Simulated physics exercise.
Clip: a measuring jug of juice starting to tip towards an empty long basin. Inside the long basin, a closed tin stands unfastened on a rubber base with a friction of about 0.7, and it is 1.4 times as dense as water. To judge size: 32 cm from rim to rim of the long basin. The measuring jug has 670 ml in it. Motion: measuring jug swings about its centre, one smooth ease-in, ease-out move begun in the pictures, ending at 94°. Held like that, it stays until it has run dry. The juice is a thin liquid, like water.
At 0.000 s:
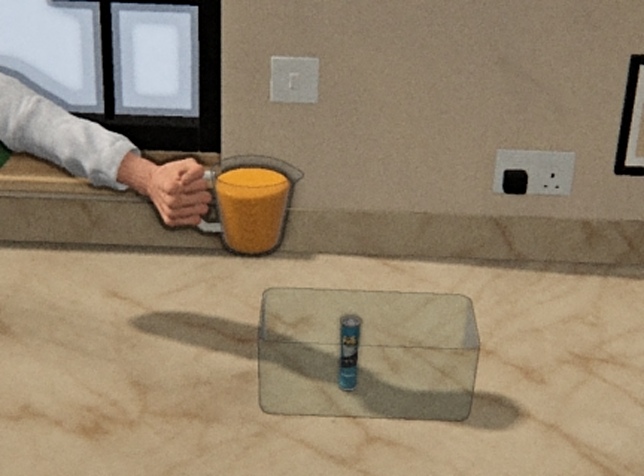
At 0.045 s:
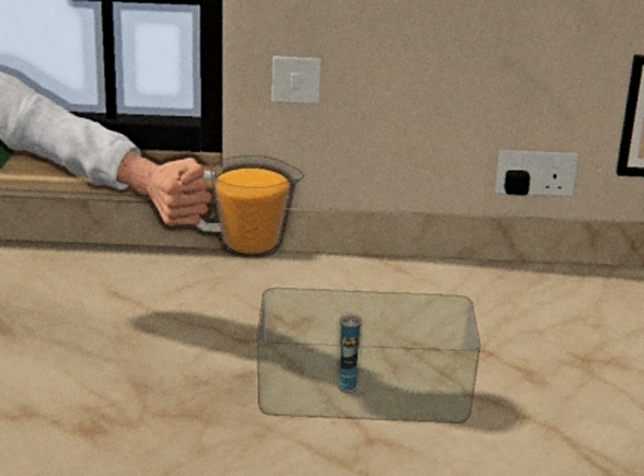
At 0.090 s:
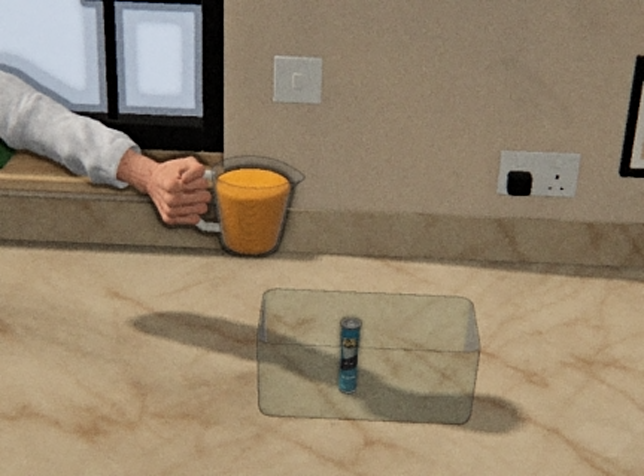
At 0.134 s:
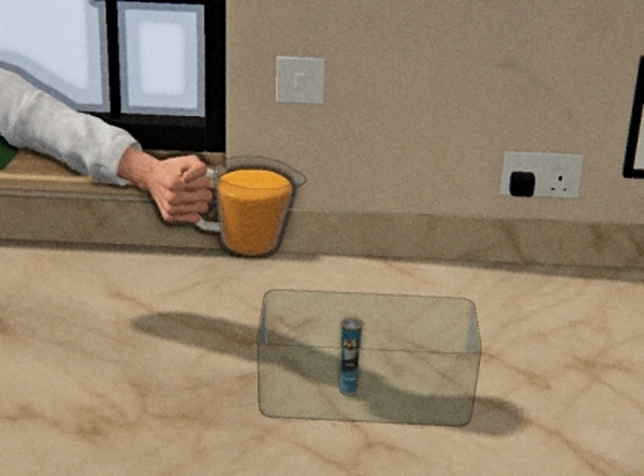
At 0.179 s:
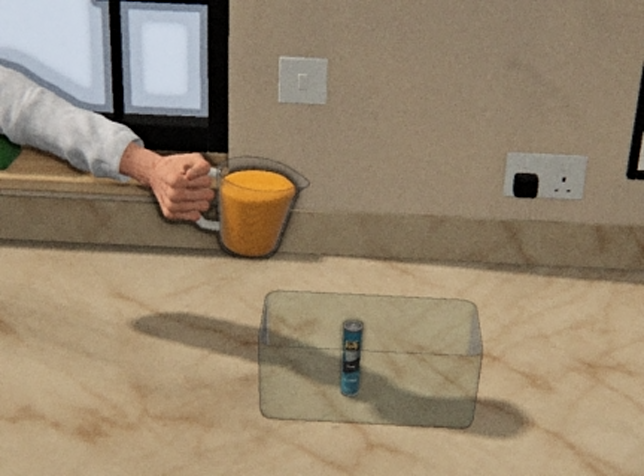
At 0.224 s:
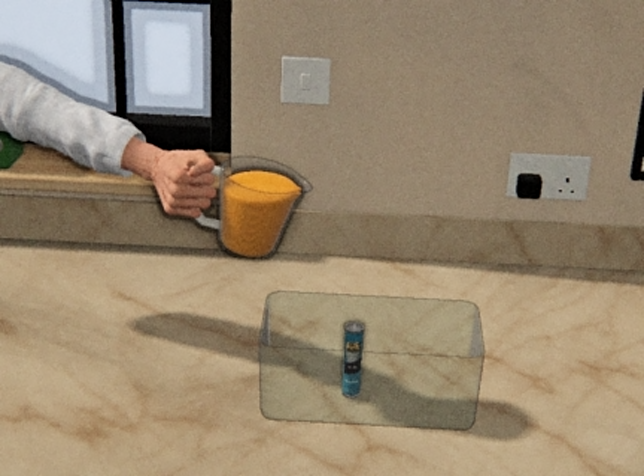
A hand holding a measuring jug of orange juice, slowly tilting it slightly rightward near a clear basin containing a small blue tin.
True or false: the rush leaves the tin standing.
False.
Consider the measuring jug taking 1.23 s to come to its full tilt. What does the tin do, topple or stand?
Result: Tin tipped over.
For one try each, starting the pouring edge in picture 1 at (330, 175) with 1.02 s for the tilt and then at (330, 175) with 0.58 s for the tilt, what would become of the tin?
The tin stays vertical the first time and stays vertical the second time.
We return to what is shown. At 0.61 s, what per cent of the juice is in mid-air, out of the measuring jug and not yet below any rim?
Near 20 per cent at that moment.
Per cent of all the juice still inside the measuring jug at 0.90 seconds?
Share remaining: Approx. 26 %.
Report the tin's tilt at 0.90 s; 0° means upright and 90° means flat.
I'd put it at close to 0 degrees off upright.
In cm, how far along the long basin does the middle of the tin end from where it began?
All told, the tin's centre has moved close to 8.0 cm.
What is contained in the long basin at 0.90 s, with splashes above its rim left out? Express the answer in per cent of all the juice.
Roughly 50 per cent.
After 0.61 s the tilt is 62° and 77 per cent is still to pour; the tin stands where it began.
After 0.90 s the tilt is 91° and 27 per cent is still to pour; the tin stands where it began.
After 1.20 s the tilt is 94° and 3 per cent is still to pour; the tin lies on its side.
After 1.52 s the tilt is 94° and 0 per cent is still to pour; the tin lies on its side.
In the end the tin lies on its side.
